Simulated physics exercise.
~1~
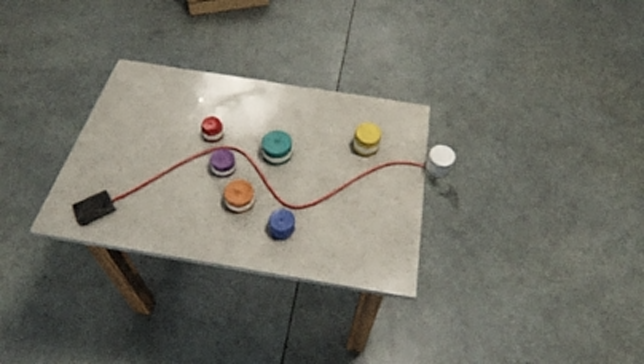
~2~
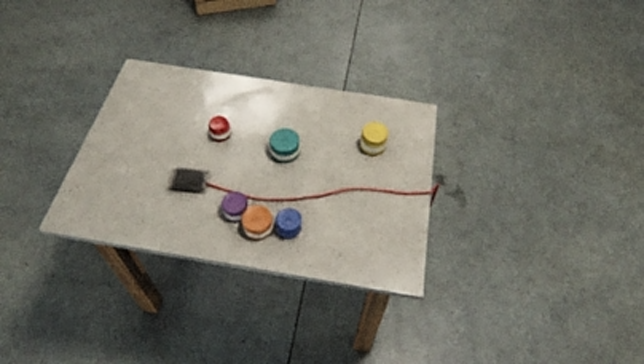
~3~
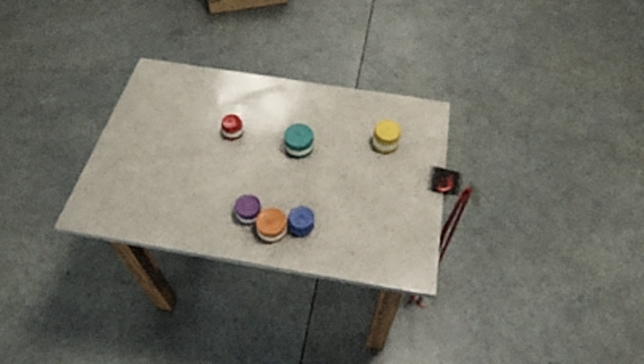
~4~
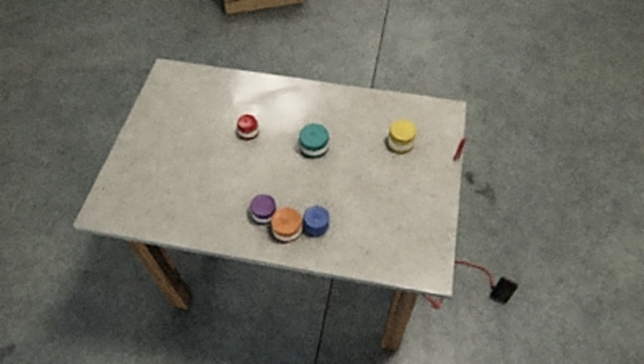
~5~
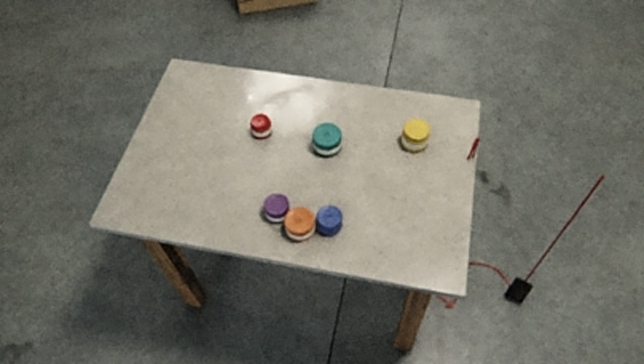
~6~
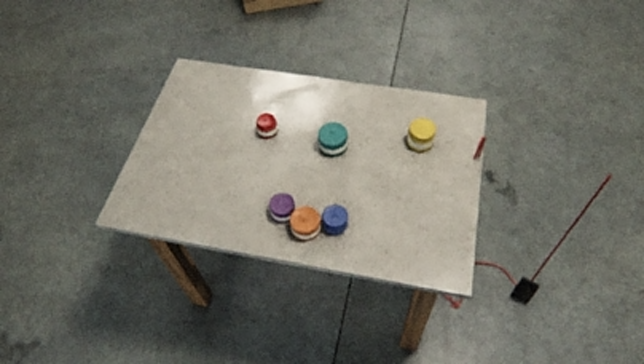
On a shop table, a falling white object drags a cabled black box past shifting purple and orange containers onto the floor.
